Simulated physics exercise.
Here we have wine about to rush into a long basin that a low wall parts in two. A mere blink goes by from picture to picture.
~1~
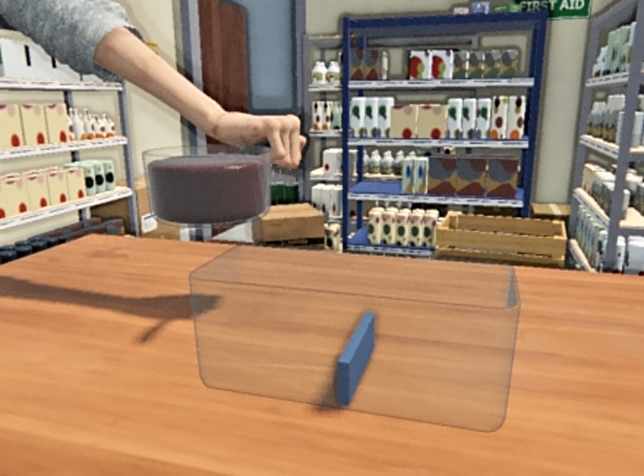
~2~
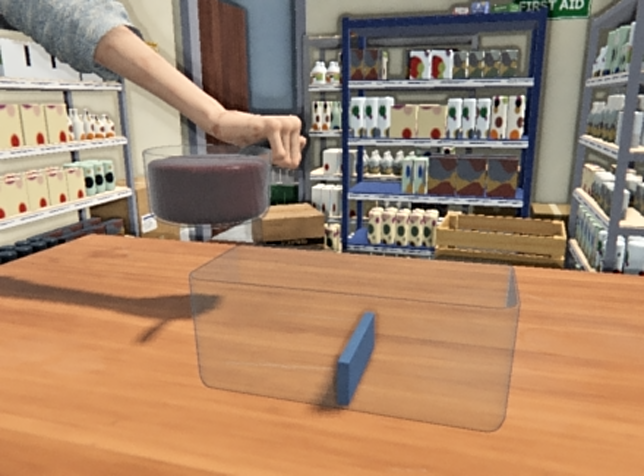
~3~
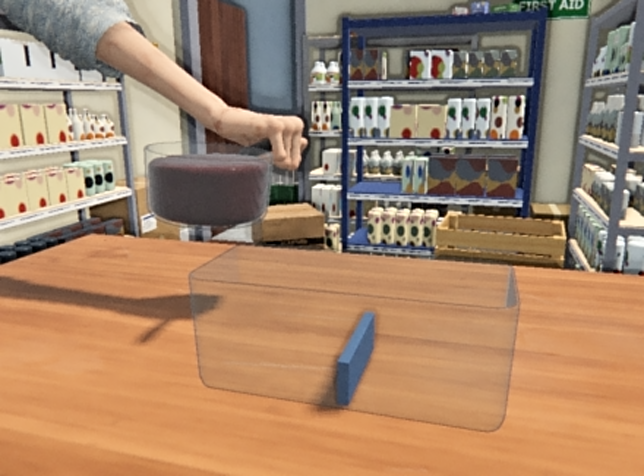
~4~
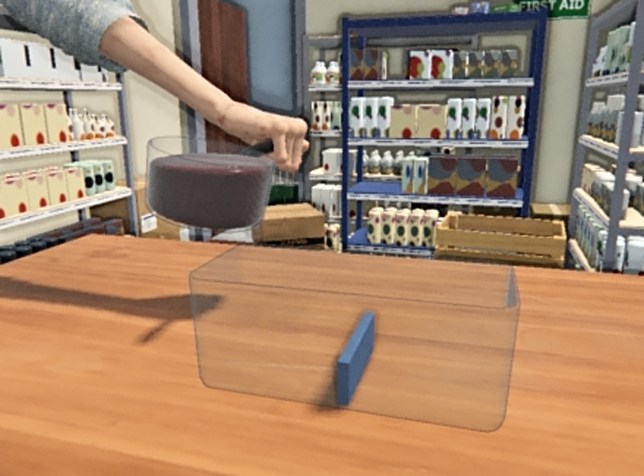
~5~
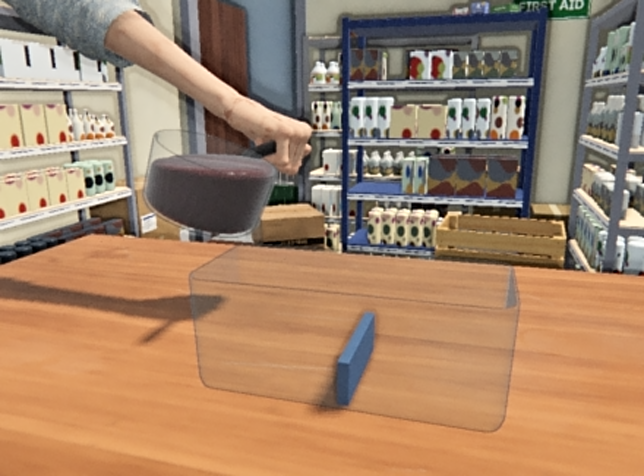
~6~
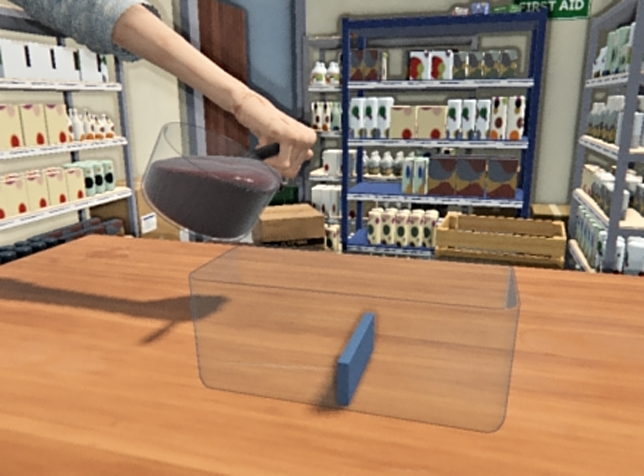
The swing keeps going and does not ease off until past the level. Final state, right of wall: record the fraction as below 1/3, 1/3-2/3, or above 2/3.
Recorded: Below 1/3.
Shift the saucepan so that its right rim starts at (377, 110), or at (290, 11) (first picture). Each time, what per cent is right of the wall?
You'd get 90 percent from the first and 65 percent from the second.
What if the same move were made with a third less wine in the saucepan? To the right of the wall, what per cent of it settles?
Close to 5 per cent.
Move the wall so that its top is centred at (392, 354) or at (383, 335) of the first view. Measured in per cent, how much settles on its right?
It works out to around 20 per cent for the first and around 10 per cent for the second.
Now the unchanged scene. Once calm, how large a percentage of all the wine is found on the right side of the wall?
I'd estimate around 10 per cent.
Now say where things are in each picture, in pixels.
In the first frame, it leans 0°; its right rim is at (265, 154); the wine meets the walls at (160, 160) and (266, 163); the long basin's rim runs from (216, 260) to (516, 286); the wall's top is at (358, 336).
In the second frame, it leans 1°; its right rim is at (266, 156); the wine meets the walls at (161, 159) and (266, 163).
In the third frame, it leans 6°; its right rim is at (267, 160); the wine meets the walls at (162, 157) and (267, 164).
In the fourth frame, it leans 12°; its right rim is at (270, 168); the wine meets the walls at (162, 158) and (270, 167).
In the fifth frame, it leans 21°; its right rim is at (272, 179); the wine meets the walls at (162, 160) and (273, 171); 1 per cent is over the edge.
In the sixth frame, it leans 31°; its right rim is at (272, 192); the wine meets the walls at (160, 160) and (274, 183); 4 per cent is over the edge.
A moment on, the saucepan is tipped on its side and 32 per cent is still to pour, 42 is left of the wall and 0 right of it.
Next, the saucepan is tipped on its side and 9 per cent is still to pour, 84 is left of the wall and 2 right of it.
Then the saucepan is tipped on its side and 2 per cent is still to pour, 88 is left of the wall and 8 right of it.
Later the saucepan is tipped on its side and 0 per cent is still to pour, 90 is left of the wall and 9 right of it.
In the end 90 per cent lies left of the wall, 9 right of it and 1 outside.
